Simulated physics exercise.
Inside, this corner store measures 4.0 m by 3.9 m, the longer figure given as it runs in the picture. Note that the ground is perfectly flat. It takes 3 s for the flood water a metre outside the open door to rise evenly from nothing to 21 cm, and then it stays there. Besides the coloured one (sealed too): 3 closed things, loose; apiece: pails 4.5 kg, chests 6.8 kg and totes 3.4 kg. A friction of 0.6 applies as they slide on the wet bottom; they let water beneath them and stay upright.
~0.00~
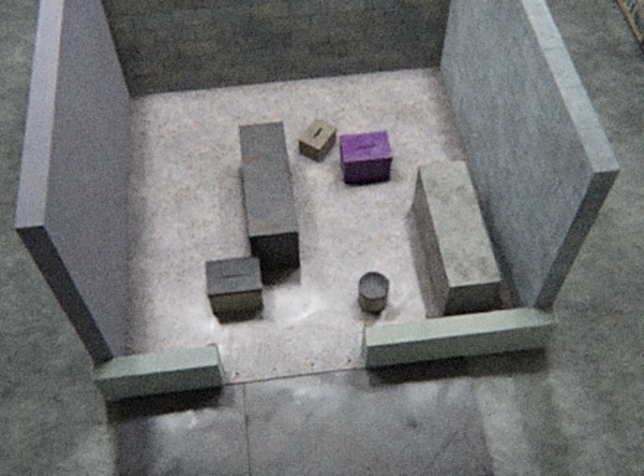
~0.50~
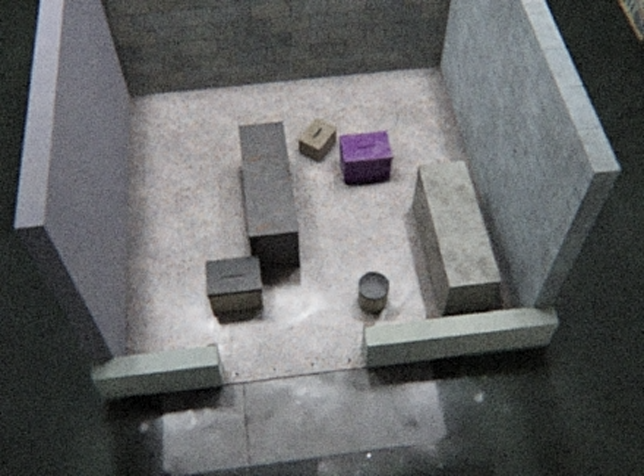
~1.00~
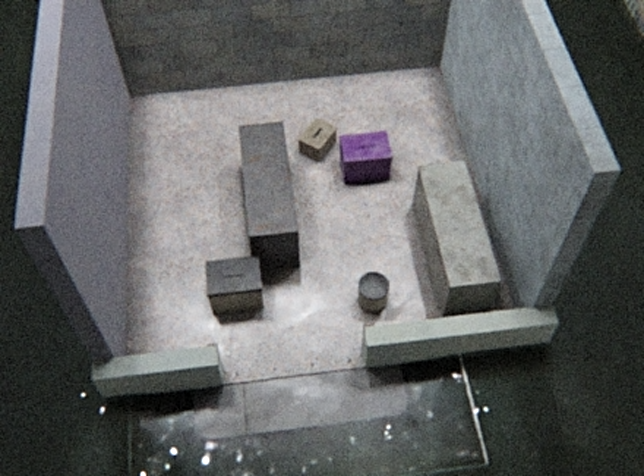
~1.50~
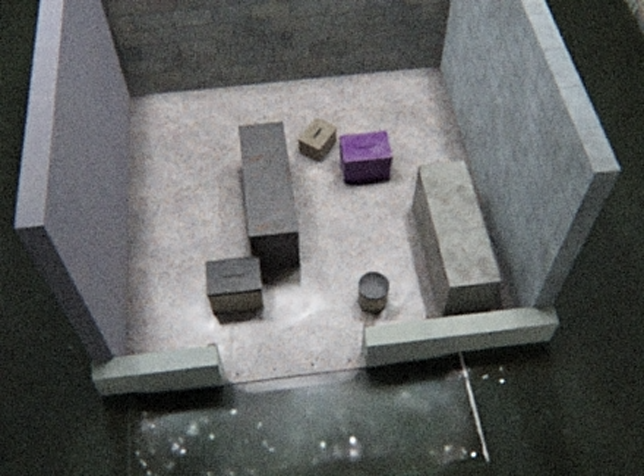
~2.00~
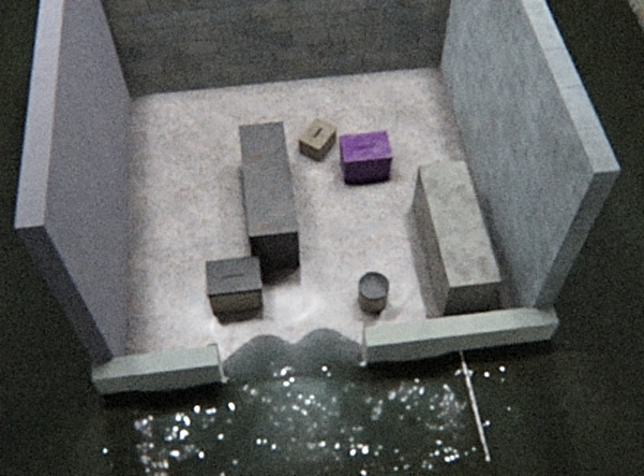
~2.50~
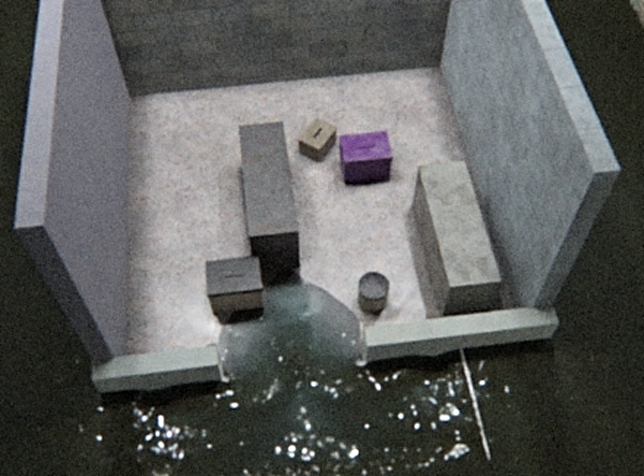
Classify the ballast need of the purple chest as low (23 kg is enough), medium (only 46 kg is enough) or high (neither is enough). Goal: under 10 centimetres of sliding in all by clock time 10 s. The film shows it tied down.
Medium.
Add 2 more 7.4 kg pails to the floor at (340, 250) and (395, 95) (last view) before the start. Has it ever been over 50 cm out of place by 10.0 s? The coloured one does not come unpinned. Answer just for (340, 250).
Its shift comes out greater than that.
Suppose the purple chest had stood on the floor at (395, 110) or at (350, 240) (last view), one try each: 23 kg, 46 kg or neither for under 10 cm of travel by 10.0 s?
Taking them in turn, only the heavier mass keeps it, and only the heavier mass keeps it.
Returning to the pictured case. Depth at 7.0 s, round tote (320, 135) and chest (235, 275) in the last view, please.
Depth approx. 9 cm / 9 cm.
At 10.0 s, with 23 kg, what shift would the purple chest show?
40 cm.
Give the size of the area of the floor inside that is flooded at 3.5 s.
Roughly 3.5 m2.
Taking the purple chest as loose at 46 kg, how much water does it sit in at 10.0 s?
10 cm, roughly.
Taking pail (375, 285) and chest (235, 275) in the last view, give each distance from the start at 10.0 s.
30 cm and 300 cm respectively.
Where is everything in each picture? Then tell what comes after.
The first picture shows the purple chest at (366, 146), on the bottom; water covers 0.0 m2; 0 of 4 have shifted.
The second picture shows the purple chest at (366, 146) rests on the ground; 0.0 m2 under water; 0 of 4 have shifted.
The third picture shows the purple chest at (366, 146), on the bottom; 0.0 m2 under water; 0 of 4 have shifted.
The fourth picture shows the purple chest at (366, 146) rests on the ground; water covers 0.0 m2; 0 of 4 have shifted.
The fifth picture shows the purple chest at (366, 146), on the bottom; water covers 0.2 m2; 0 of 4 have shifted.
The sixth picture shows the purple chest at (366, 146), on the bottom; 1.0 m2 under water; 0 of 4 have shifted.
After 3.5 s the purple chest would be 0 cm from its start with 23 kg and 0 cm from its start with 46 kg; 0 cm of water round it then.
After 4.5 s the purple chest would be 0 cm from its start with 23 kg and 0 cm from its start with 46 kg; 5 cm of water round it then.
After 7.0 s the purple chest would be 0 cm from its start with 23 kg and 0 cm from its start with 46 kg; 5 cm of water round it then.
After 10.0 s the purple chest would be 37 cm from its start with 23 kg and 0 cm from its start with 46 kg; 10 cm of water round it then.
